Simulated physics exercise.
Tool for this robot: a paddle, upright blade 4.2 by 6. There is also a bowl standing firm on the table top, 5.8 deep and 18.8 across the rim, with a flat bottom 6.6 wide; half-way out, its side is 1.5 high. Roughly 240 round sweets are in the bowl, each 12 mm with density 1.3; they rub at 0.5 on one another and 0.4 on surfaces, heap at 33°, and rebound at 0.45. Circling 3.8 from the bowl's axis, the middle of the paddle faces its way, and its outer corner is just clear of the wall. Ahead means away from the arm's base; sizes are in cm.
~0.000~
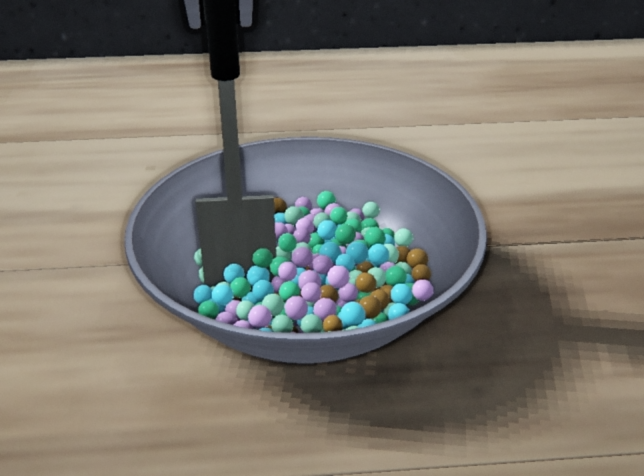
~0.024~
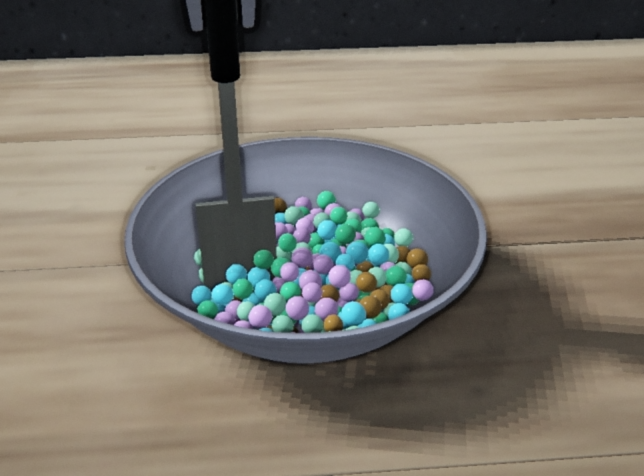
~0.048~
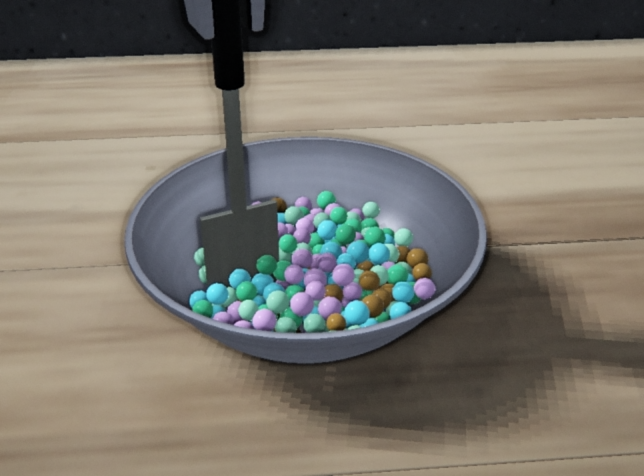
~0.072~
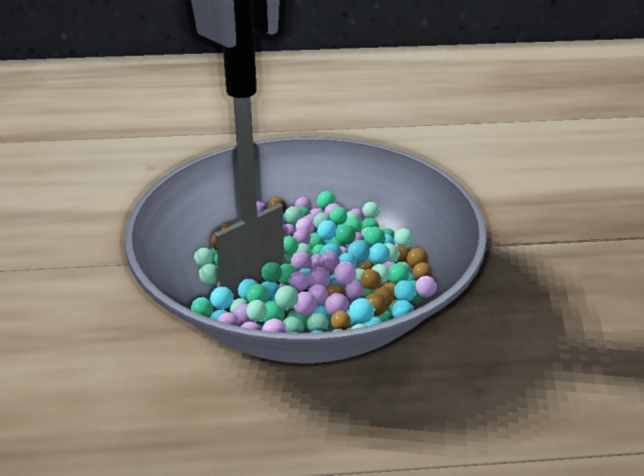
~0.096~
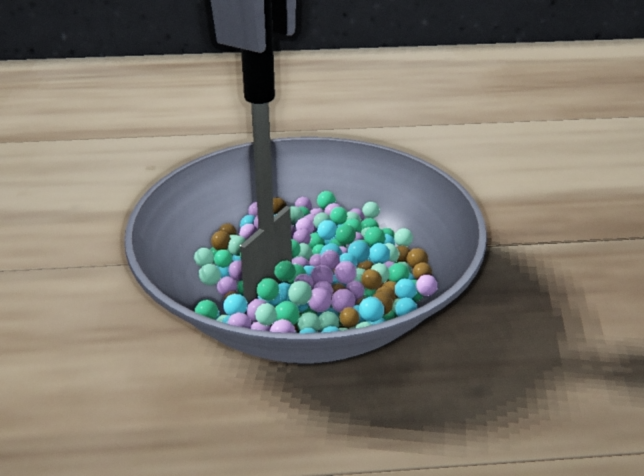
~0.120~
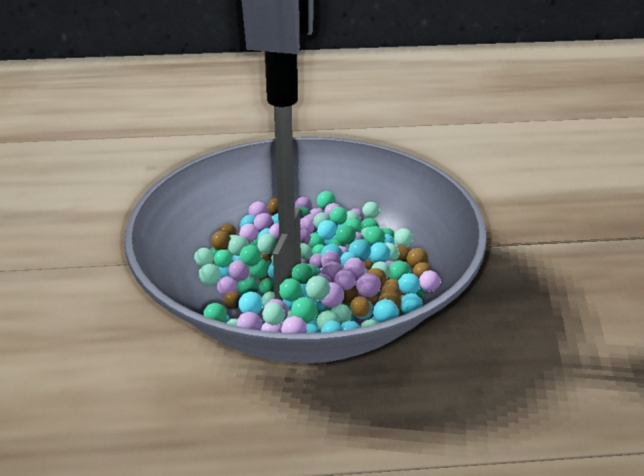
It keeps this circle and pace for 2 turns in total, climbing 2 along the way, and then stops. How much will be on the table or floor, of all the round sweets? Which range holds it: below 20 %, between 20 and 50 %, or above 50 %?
It lies below 20 %.
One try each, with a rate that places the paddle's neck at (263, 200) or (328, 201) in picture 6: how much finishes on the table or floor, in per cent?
Roughly 5 per cent on the first try and 30 per cent on the second.
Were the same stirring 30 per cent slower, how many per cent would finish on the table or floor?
It would come to around 5 percent.
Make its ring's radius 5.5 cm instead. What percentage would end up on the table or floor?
In that case roughly 5 per cent.
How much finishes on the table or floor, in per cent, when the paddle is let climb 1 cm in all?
Around 20 percent of it.
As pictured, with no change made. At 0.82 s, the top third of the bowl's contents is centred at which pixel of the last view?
I'd point to about (306, 245).
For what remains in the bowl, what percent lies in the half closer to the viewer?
Estimate: Some 50 %.
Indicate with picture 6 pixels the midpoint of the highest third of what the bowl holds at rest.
Looks like roughly (289, 246) to me.
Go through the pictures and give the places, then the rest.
In the first frame, paddle neck at (233, 174), 0° round; upper third of the load around (321, 257), from x 205 to 425, top at y 200; 240 in the bowl.
In the second frame, paddle neck at (233, 176), 5° round; upper third of the load around (319, 257), from x 200 to 425, top at y 200.
In the third frame, paddle neck at (237, 185), 20° round; upper third of the load around (315, 263), from x 200 to 425, top at y 200.
In the fourth frame, paddle neck at (248, 194), 37° round; upper third of the load around (309, 277), from x 200 to 425, top at y 200.
In the fifth frame, paddle neck at (265, 200), 55° round; upper third of the load around (309, 278), from x 205 to 425, top at y 200.
In the sixth frame, paddle neck at (286, 204), 72° round; upper third of the load around (324, 284), from x 205 to 430, top at y 200; 240 in the bowl.
After 0.47 s, 325° round, highest piece 8 above the table; 219 in the bowl, 17 on the table or floor, 4 in flight or on the tool.
After 0.82 s, 219° round, highest piece 5 above the table; 215 in the bowl, 25 on the table or floor.
After 1.20 s, 0° round, highest piece 5 above the table; 215 in the bowl, 25 on the table or floor.
After 1.90 s, 0° round, highest piece 5 above the table; 215 in the bowl, 25 on the table or floor.
At rest, 215 in the bowl, 25 on the table or floor. That is 10 % on the table or floor.
